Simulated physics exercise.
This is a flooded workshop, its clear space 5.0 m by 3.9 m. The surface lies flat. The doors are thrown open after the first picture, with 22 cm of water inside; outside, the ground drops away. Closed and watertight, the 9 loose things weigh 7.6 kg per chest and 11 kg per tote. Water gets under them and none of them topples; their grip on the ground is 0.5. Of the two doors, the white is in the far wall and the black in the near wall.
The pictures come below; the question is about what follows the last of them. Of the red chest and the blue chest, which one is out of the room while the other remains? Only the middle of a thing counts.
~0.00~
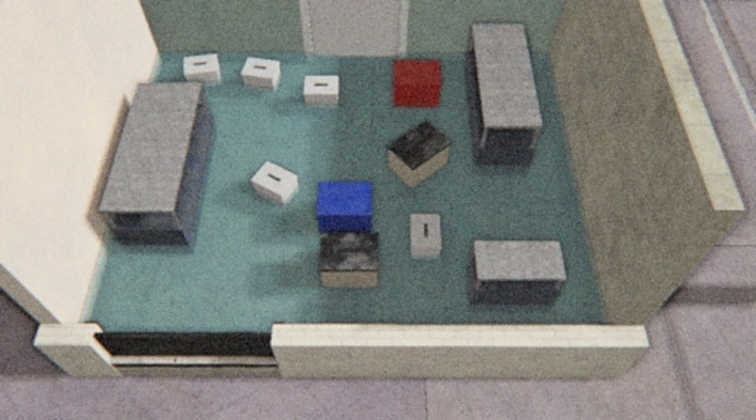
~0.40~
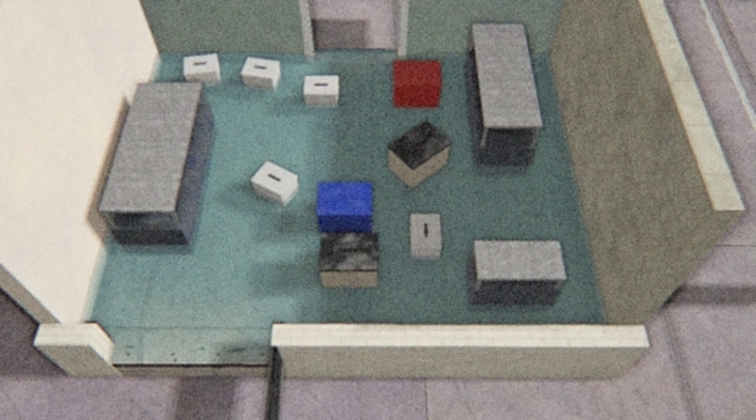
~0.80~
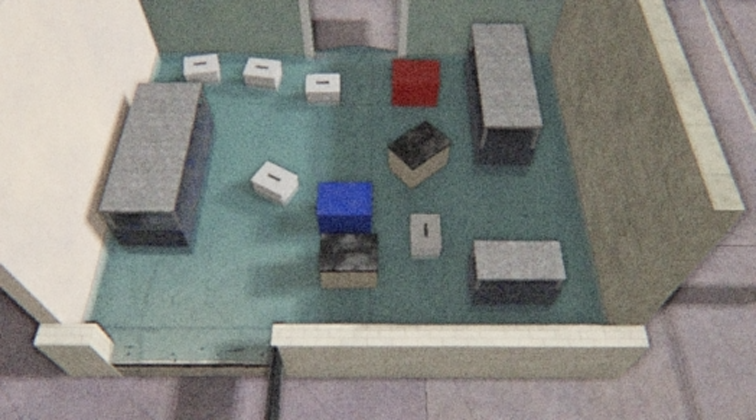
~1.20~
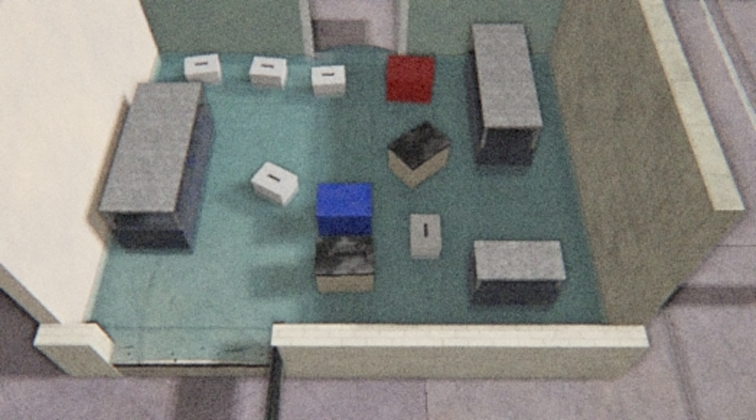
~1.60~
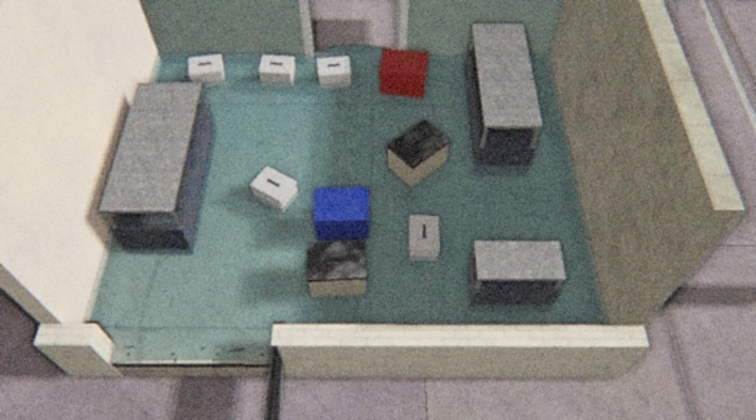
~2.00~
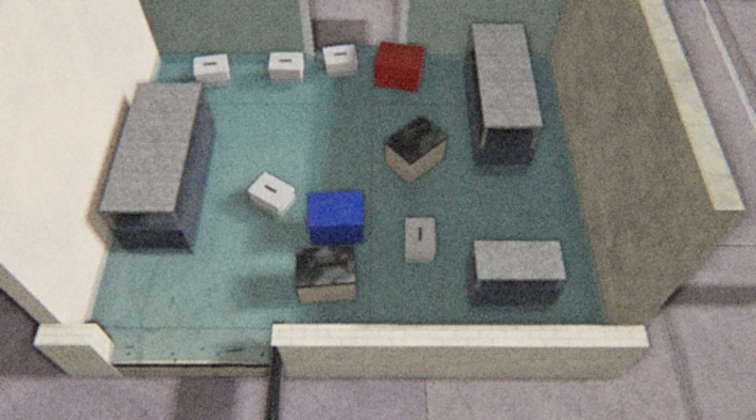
The red one is out while the other remains.
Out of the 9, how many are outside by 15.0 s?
I count 8.
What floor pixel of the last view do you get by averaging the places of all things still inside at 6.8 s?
Centre of the remaining things: Roughly (296, 159).
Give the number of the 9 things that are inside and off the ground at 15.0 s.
Total: 0.
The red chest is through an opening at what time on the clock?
Around 3.5 s.
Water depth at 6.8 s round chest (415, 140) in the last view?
I'd say some 12 cm.
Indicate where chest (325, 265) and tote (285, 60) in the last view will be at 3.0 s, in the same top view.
Somewhere about (280, 278) and (316, 56).
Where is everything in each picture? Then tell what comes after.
The red chest at (417, 73), afloat; the blue chest at (345, 198), afloat; 22 cm deep round most things; 0 of 9 have shifted, in the first frame.
The red chest at (417, 73) floats; the blue chest at (345, 198), afloat; 22 cm deep round most things; 0 of 9 have shifted, in the second frame.
The red chest at (416, 72), afloat, 3 cm from its start; the blue chest at (345, 198) floats; 22 cm deep round most things; 1 of 9 have shifted, in the third frame.
The red chest at (411, 68) floats, 14 cm from its start; the blue chest at (344, 200), afloat; 21 cm deep round most things; 4 of 9 have shifted, in the fourth frame.
The red chest at (404, 62) floats, 26 cm from its start; the blue chest at (341, 204) floats, 6 cm from its start; about 3360 L in view; 7 of 9 have shifted, in the fifth frame.
The red chest at (400, 55) floats, 38 cm from its start; the blue chest at (335, 209), afloat, 14 cm from its start; about 3240 L in view; 9 of 9 have shifted, in the sixth frame.
After 3.0 s the red chest is near (382, 35), 0.8 m from its start, afloat; the blue chest is near (312, 213), 0.4 m from its start, afloat; 1 of 9 are out; 8 afloat.
After 6.8 s the red chest has gone out (at 3.3 s); the blue chest has gone out (at 6.6 s); 6 of 9 are out; 3 afloat.
After 11.0 s the red chest has gone out (at 3.3 s); the blue chest has gone out (at 6.6 s); 7 of 9 are out; 1 afloat.
After 15.0 s the red chest has gone out (at 3.3 s); the blue chest has gone out (at 6.6 s); 8 of 9 are out; 0 afloat.
